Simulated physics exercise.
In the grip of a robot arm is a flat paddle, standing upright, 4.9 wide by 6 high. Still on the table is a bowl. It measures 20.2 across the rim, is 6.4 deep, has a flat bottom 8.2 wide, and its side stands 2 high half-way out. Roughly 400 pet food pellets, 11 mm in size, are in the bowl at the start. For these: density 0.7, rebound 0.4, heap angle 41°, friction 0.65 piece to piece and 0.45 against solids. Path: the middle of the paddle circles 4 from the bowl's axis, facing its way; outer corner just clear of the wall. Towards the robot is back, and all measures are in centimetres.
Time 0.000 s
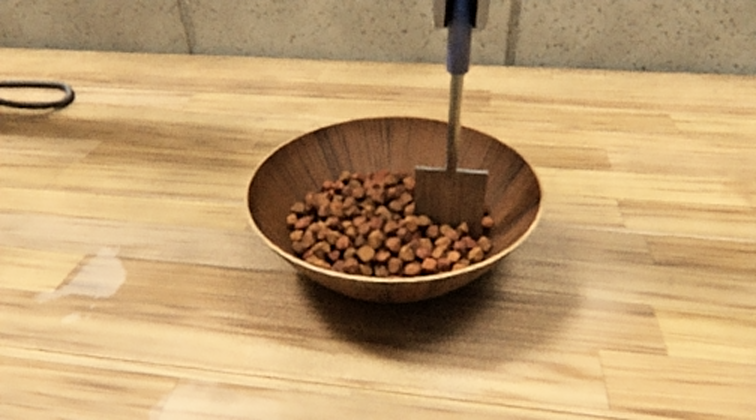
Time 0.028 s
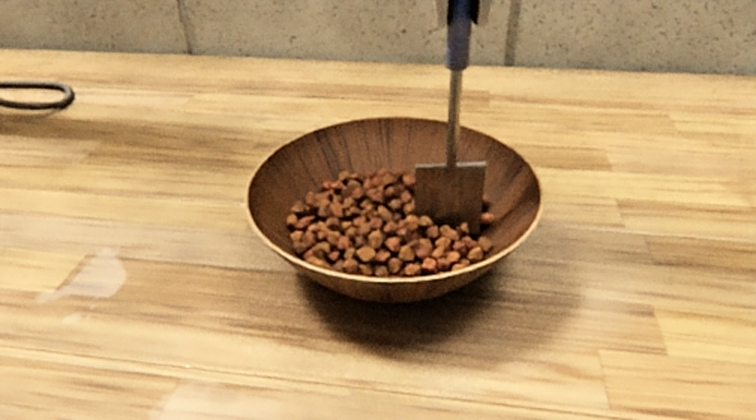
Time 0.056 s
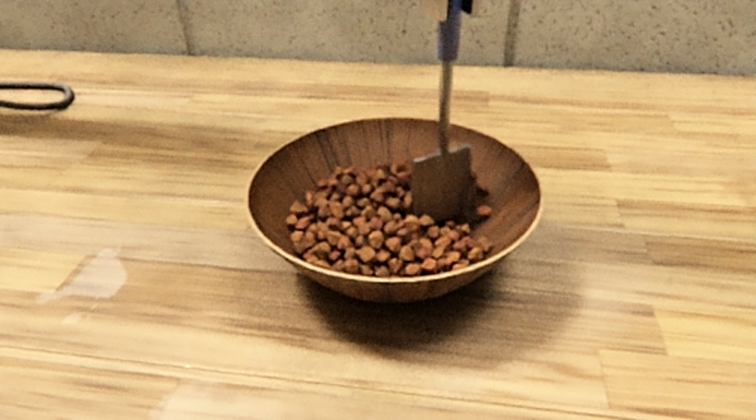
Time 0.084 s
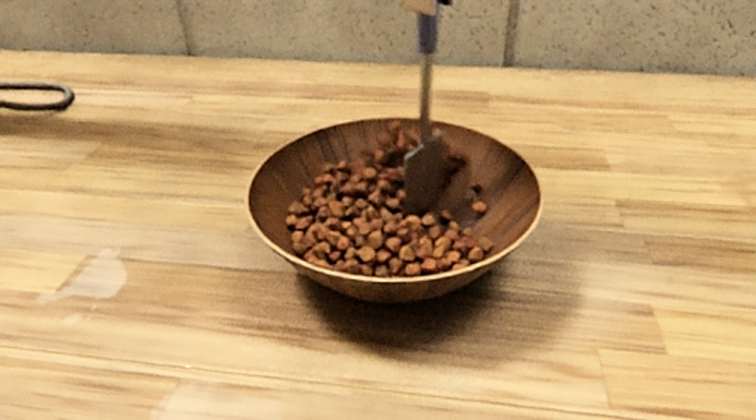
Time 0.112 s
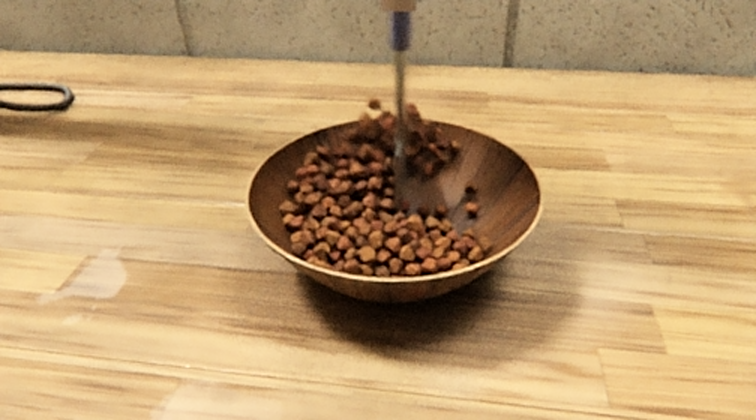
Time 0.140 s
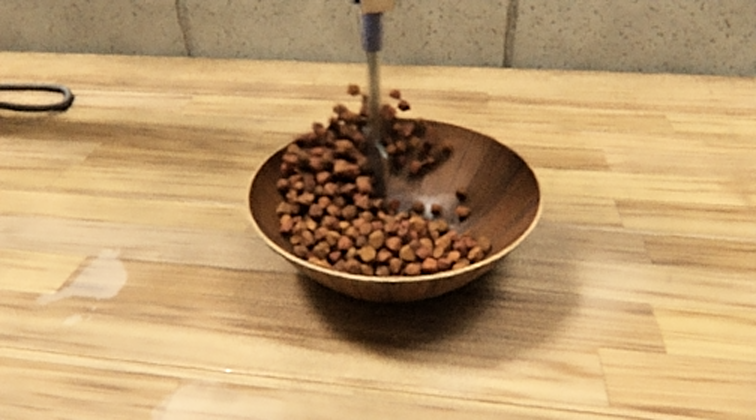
A light wooden tabletop in front of a grey stone-like wall is seen from slightly above by a camera that stays still. A dark brown wooden bowl holding reddish-brown pellets sits near the centre, with a flat grey paddle upright in its right side and a thin dark loop at the far left. The paddle turns as it sweeps back and leftward, pushing pellets into a heap at the back left, and a few hop above the rim.
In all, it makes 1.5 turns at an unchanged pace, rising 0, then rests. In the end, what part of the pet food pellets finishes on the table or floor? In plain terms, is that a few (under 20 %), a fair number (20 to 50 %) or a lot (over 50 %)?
A fair number, 20 to 50 %.
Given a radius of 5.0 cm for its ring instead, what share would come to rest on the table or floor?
Close to 45 in a hundred then.
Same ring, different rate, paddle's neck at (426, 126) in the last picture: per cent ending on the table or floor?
Something like 10 percent, roughly.
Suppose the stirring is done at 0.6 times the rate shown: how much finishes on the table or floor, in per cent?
I'd put it near 15 %.
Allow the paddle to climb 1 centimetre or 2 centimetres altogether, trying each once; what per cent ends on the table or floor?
Roughly 30 and 25 per cent.
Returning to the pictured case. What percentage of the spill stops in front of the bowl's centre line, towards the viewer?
Estimate: Some 60 in a hundred.
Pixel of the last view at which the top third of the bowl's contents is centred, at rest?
Centre of top third: Approx. (344, 236).
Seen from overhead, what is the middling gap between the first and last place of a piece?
About 10 centimetres.
After 0.31 s, 278° round, highest piece 11 above the table; 337 in the bowl, 18 on the table or floor, 44 in flight or on the tool.
After 0.47 s, 80° round, highest piece 9 above the table; 284 in the bowl, 93 on the table or floor, 22 in flight or on the tool.
After 0.76 s, 180° round, highest piece 7 above the table; 262 in the bowl, 137 on the table or floor.
After 1.46 s, 180° round, highest piece 6 above the table; 262 in the bowl, 137 on the table or floor.
At rest, 262 in the bowl, 137 on the table or floor. That is 34 % on the table or floor.
